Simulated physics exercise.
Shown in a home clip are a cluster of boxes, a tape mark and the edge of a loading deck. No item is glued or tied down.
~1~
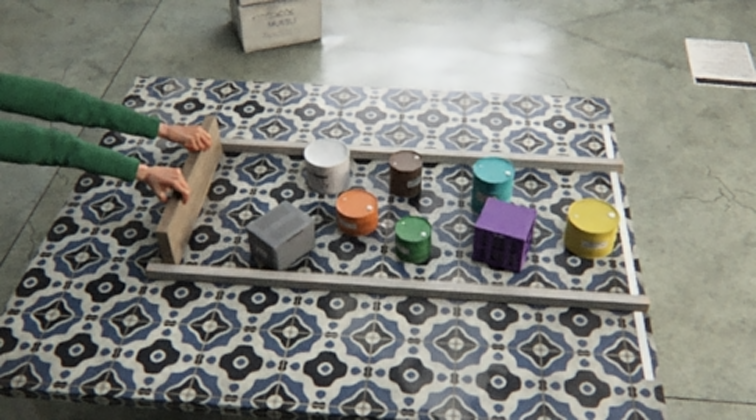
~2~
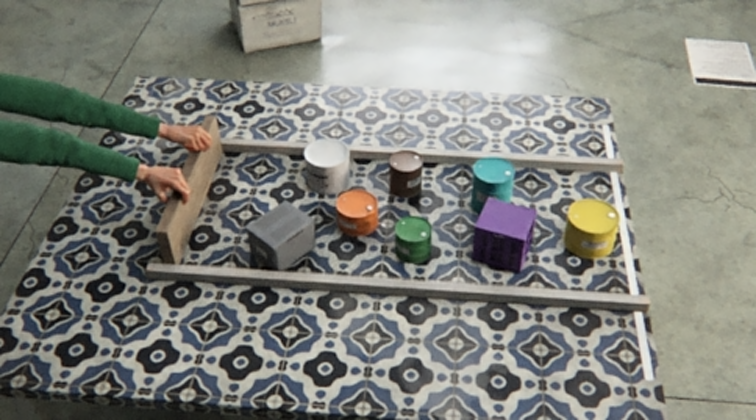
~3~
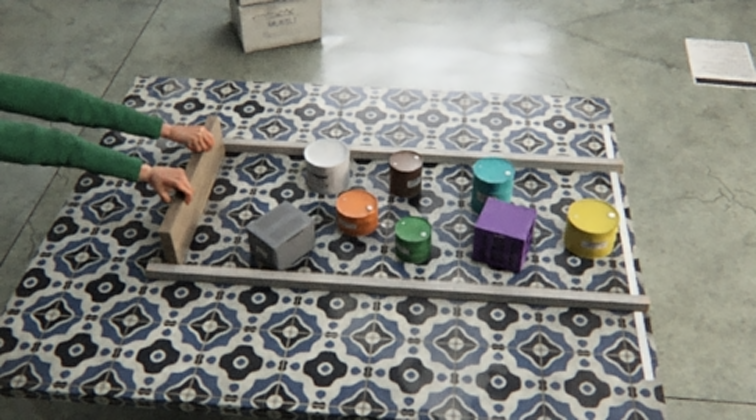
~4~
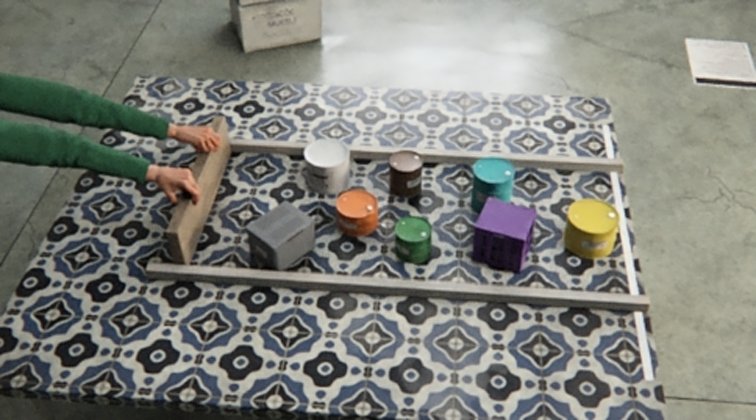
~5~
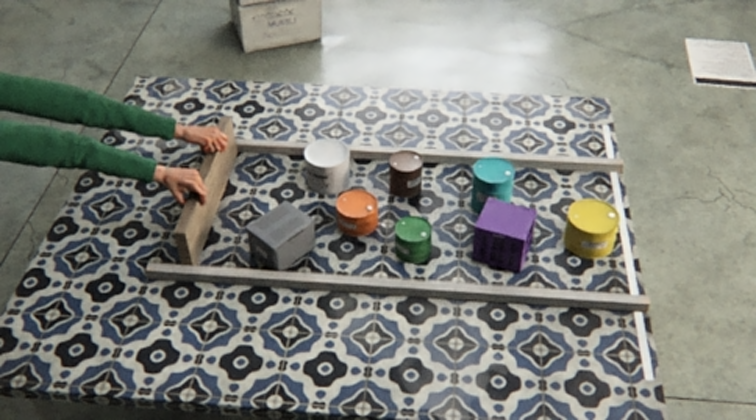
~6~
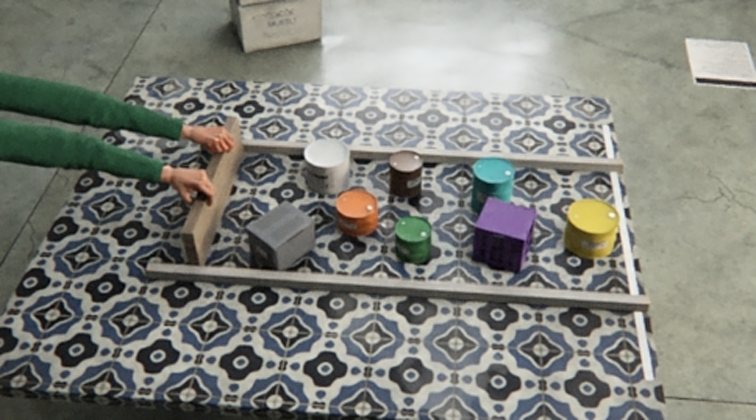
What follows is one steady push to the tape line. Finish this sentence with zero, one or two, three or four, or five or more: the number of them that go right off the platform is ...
The number of them that go right off the platform is five or more.
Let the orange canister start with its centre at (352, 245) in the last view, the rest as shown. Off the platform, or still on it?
Result: The orange canister ends up off.
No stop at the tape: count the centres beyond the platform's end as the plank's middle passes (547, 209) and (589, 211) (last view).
Counts for the two places are 1 and 5.
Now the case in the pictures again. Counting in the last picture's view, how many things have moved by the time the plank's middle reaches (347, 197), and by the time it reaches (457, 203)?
Answer - first 4, then 8.
A little later, none off yet; yellow canister at rest near (591, 228); purple crate at rest near (504, 235); turquoise canister at rest near (492, 187).
When it is over, the number that fall off is five or more; down, grey tote, white pail, orange canister, brown canister, green canister, turquoise canister, purple crate and yellow canister.
